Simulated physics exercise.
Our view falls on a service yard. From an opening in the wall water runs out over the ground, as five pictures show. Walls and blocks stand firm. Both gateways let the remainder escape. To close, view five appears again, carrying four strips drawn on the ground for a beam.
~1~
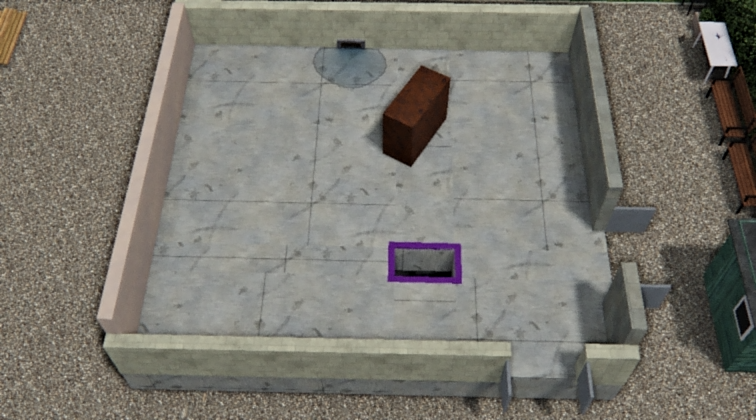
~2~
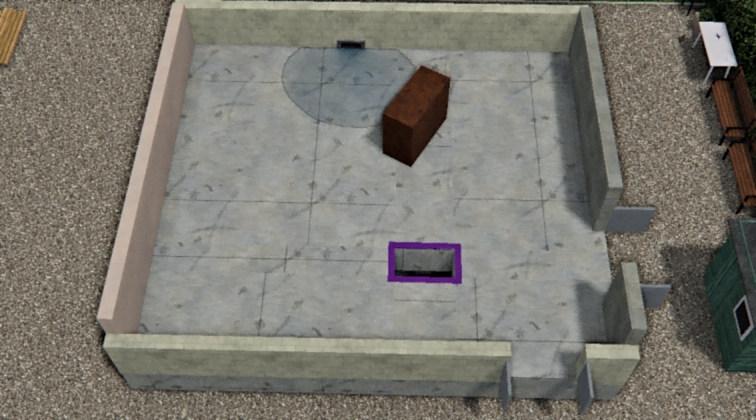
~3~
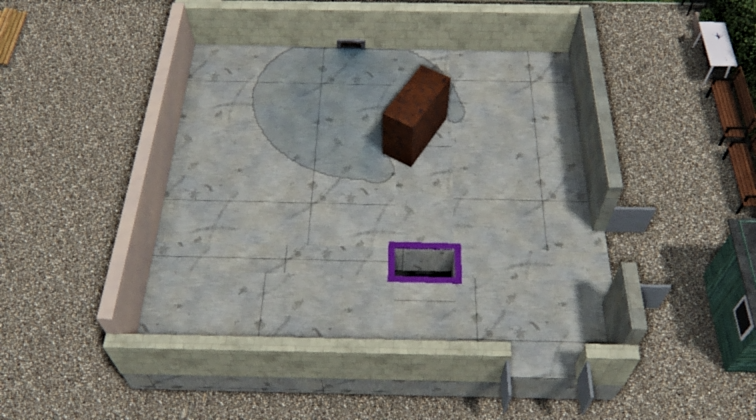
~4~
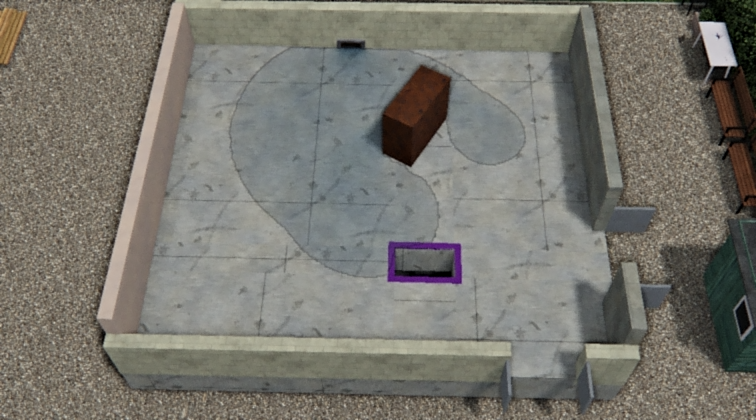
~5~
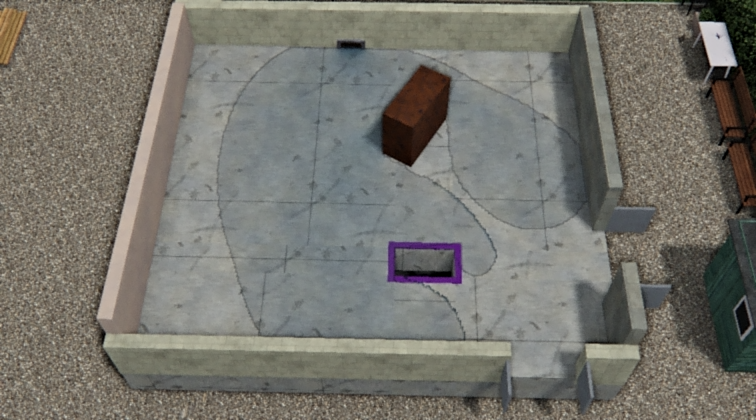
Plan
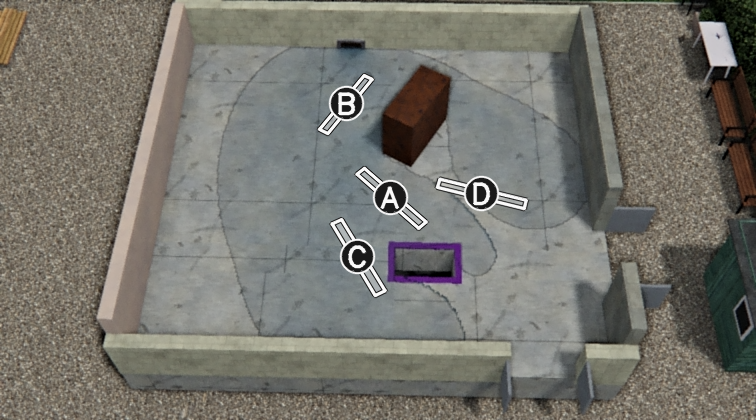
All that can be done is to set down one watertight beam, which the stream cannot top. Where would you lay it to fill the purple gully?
C is best.
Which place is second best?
The answer is D.
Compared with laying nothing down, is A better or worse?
It is worse.
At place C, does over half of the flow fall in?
No.
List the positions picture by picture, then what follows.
Outfall at (351, 44); purple gully at (425, 262); open gate at (539, 365); open gate at (597, 266); front seen at (374, 79), 2 % of the ground wet; purple gully still dry, in the first frame.
Front seen at (366, 123), 9 % of the ground wet; purple gully still dry, in the second frame.
Front seen at (358, 176), 18 % of the ground wet; purple gully still dry, in the third frame.
Front seen at (350, 271), 33 % of the ground wet; purple gully still dry, in the fourth frame.
Front seen at (440, 325), 52 % of the ground wet; purple gully taking water, in the fifth frame.
On the marked copy, A from (360, 171) to (422, 225); B from (323, 131) to (368, 77); C from (336, 221) to (380, 293); D from (438, 183) to (525, 204).
If A is chosen, about 14 % of the stream goes into the purple gully, about 86 % out by the gates.
If B is chosen, about 13 % of the stream goes into the purple gully, about 87 % out by the gates.
If C is chosen, about 33 % of the stream goes into the purple gully, about 67 % out by the gates.
If D is chosen, about 21 % of the stream goes into the purple gully, about 78 % out by the gates.
